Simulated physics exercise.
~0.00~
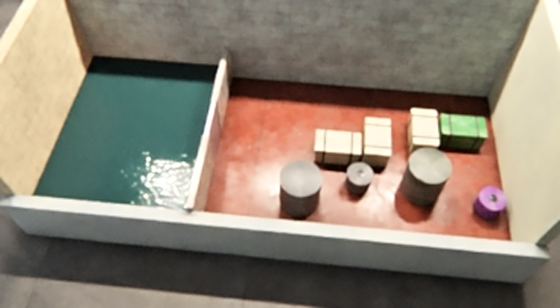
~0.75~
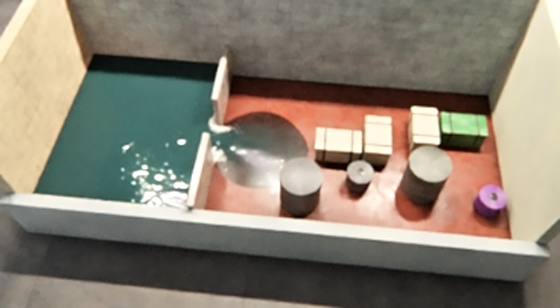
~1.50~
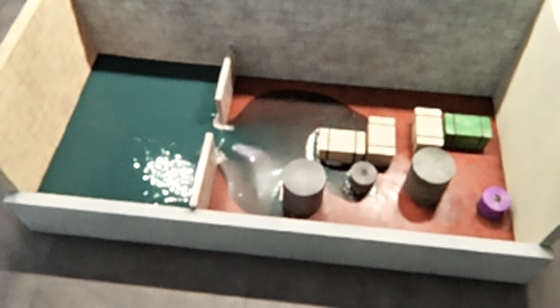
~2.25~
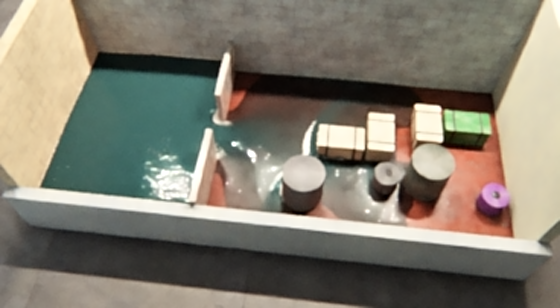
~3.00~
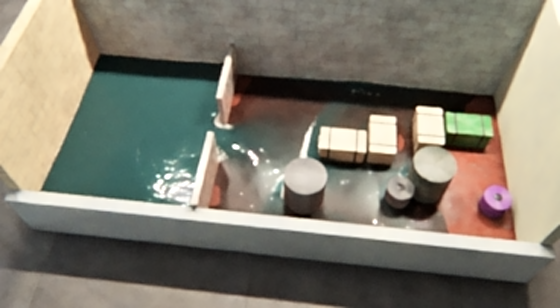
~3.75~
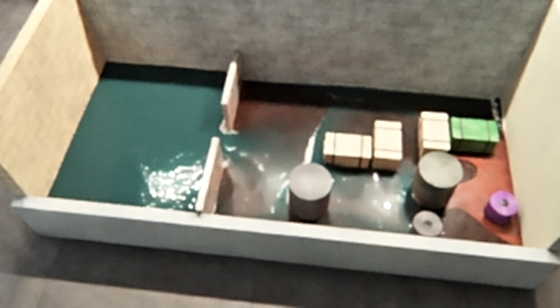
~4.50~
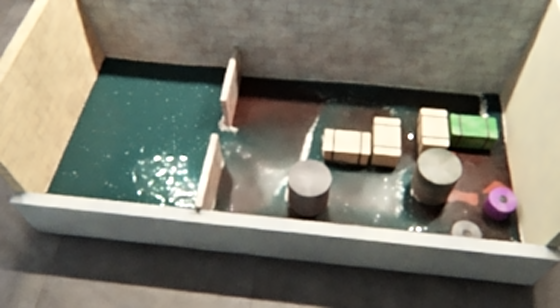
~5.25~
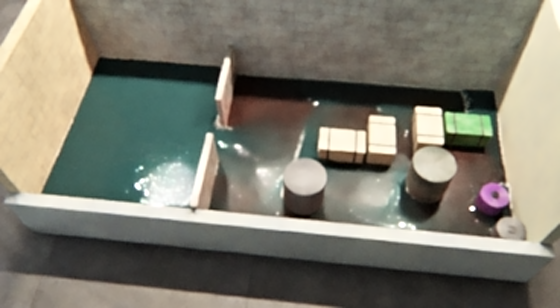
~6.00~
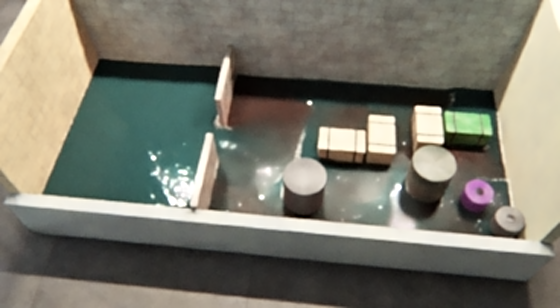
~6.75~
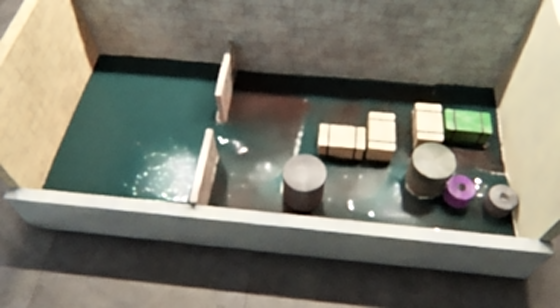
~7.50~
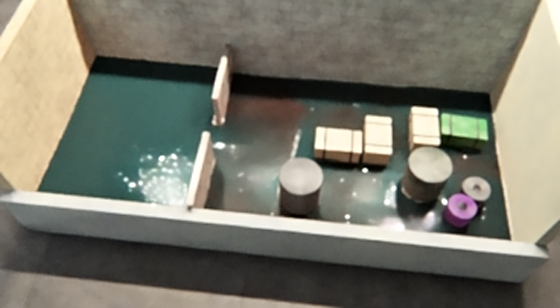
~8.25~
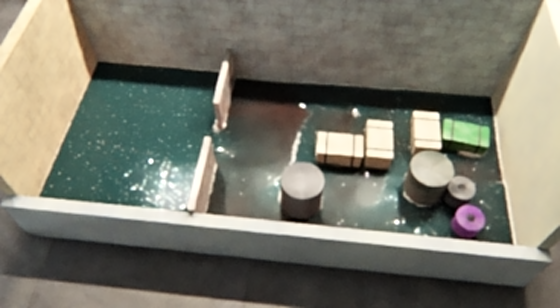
A walled, flat-bottomed basement is seen from above, with dark green water on the left held behind a pale partition and a dry red floor on the right. Two large grey tubs, a small grey tub, a purple tub, cream trunks and a green trunk stand on the right. The partition opens in the middle and water pours through, spreading around everything. The small grey tub slides right to the near corner. The purple tub then drifts slightly left, and the two shift around each other. Finally the floor is flooded, both resting close beside a large tub, the trunks still in place.
